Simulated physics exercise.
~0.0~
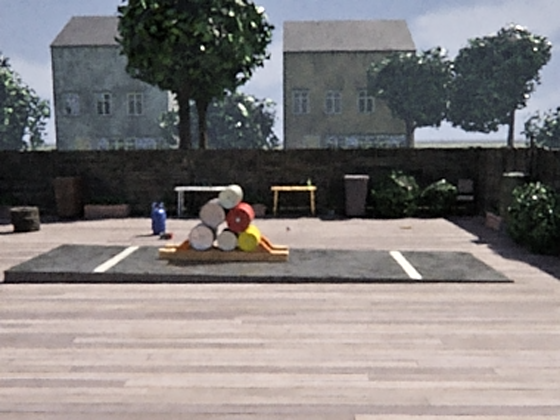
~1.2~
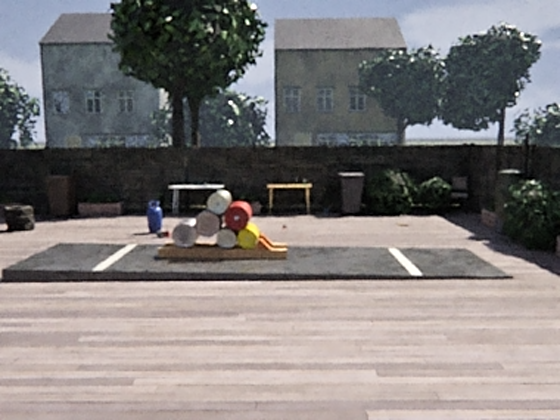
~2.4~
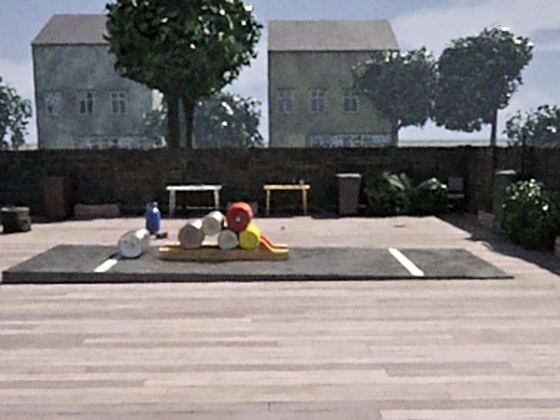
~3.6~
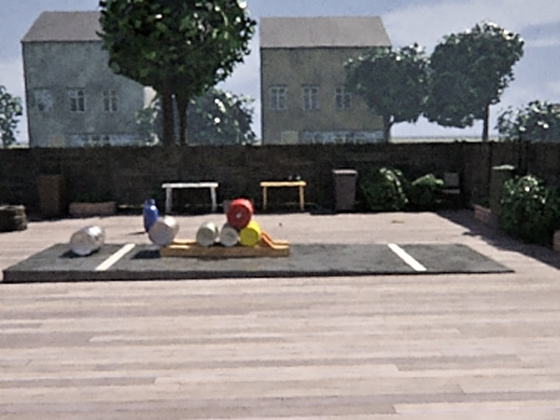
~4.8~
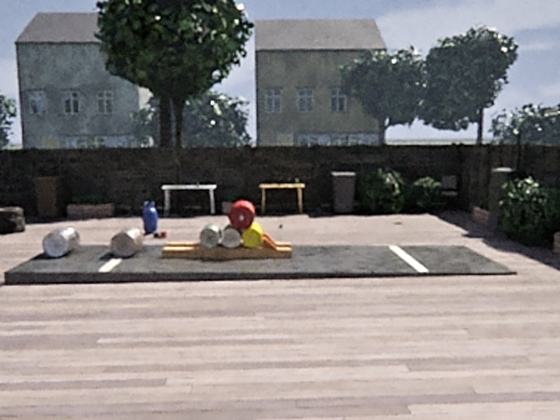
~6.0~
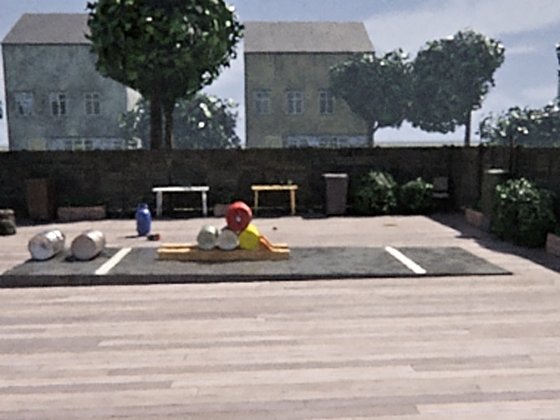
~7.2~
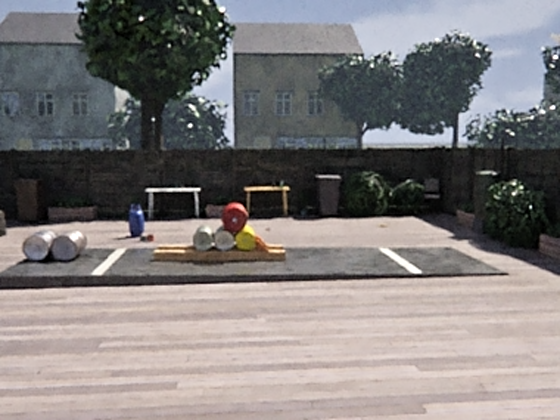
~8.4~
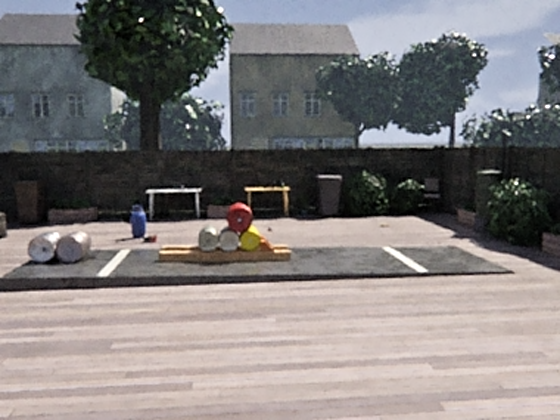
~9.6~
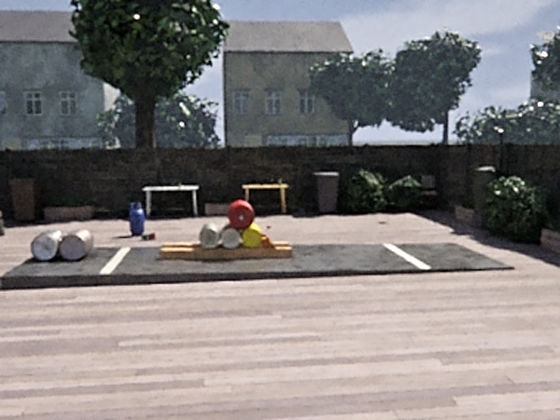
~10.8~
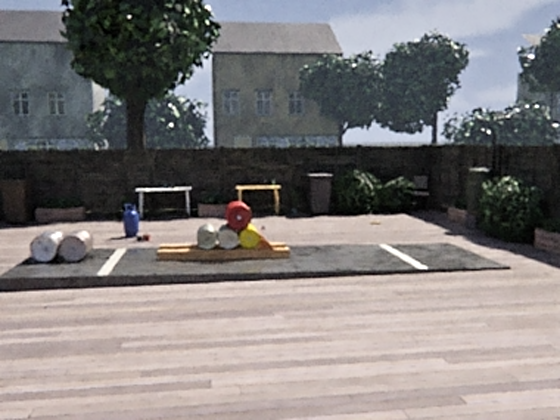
Pale kegs spill leftward from a stack that also holds a red and a yellow one, set on low orange-yellow supports on a dark pad in a walled yard, with trees and houses behind. The view, from the front, drifts slightly sideways. Once the left chock is gone, the lower left keg rolls out and the upper pale ones sink. One pale keg rolls left across the white line, and a second follows it over. They come to rest side by side at the far left, while red stays perched above two pale kegs and yellow at the right.
